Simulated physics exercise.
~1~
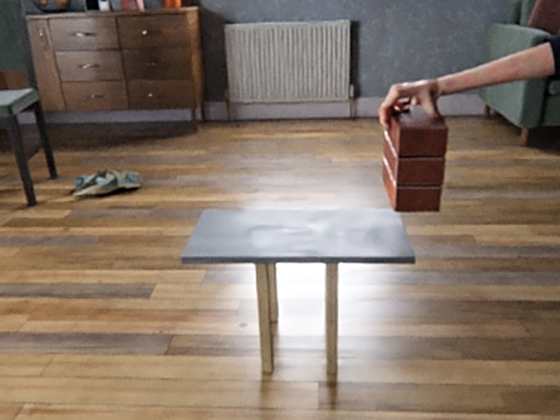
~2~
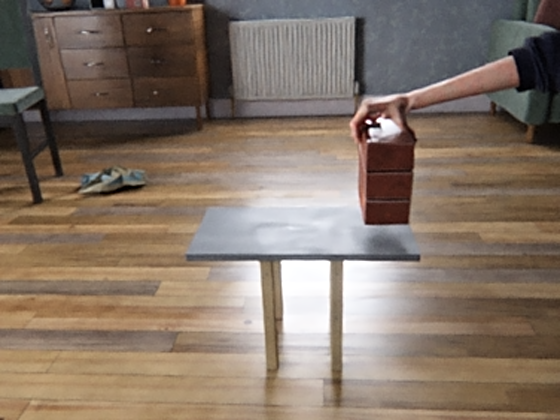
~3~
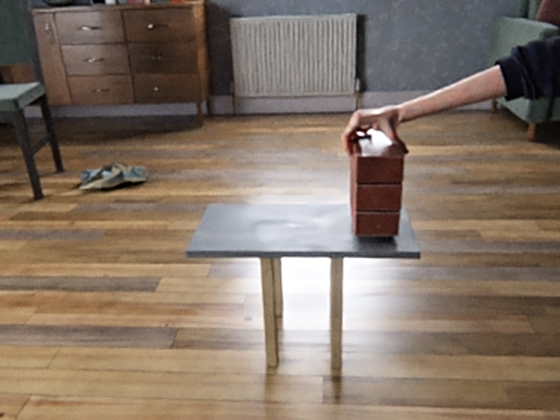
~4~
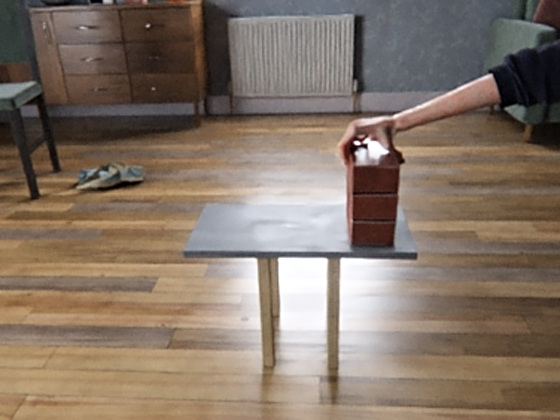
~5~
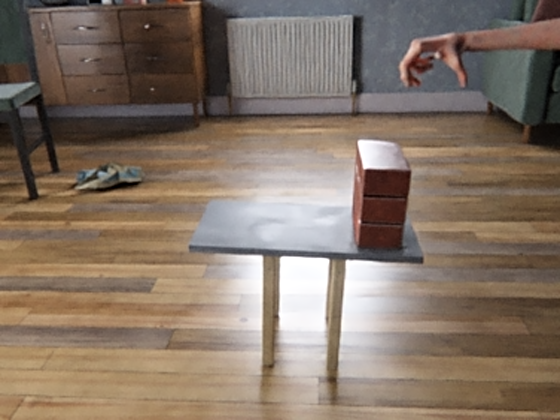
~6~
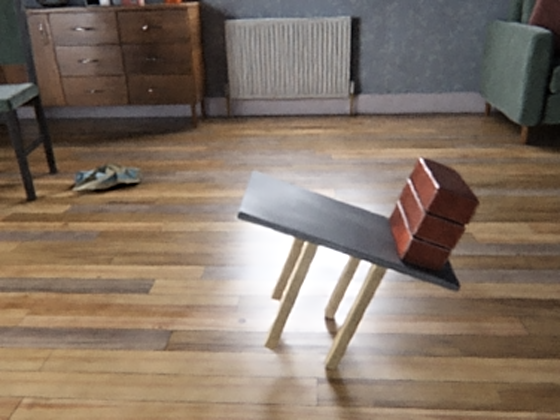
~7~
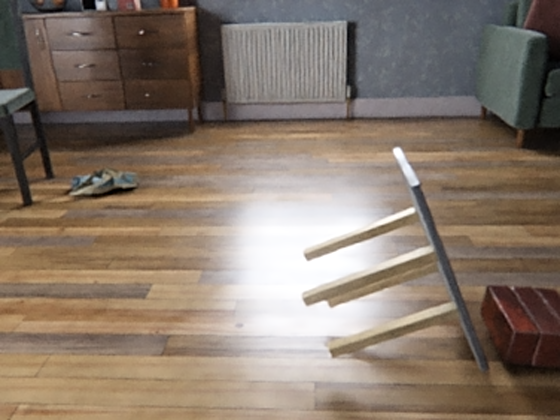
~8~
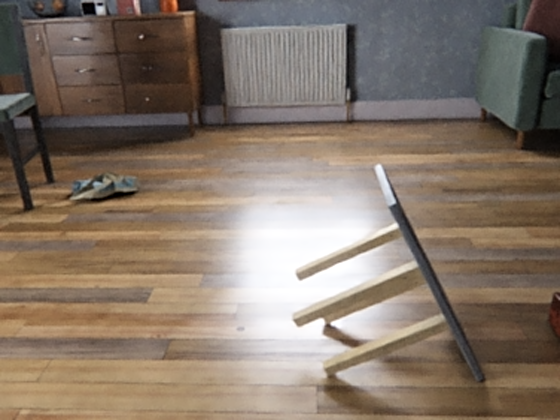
In a room, a hand sets stacked bricks on a grey table, which topples right.
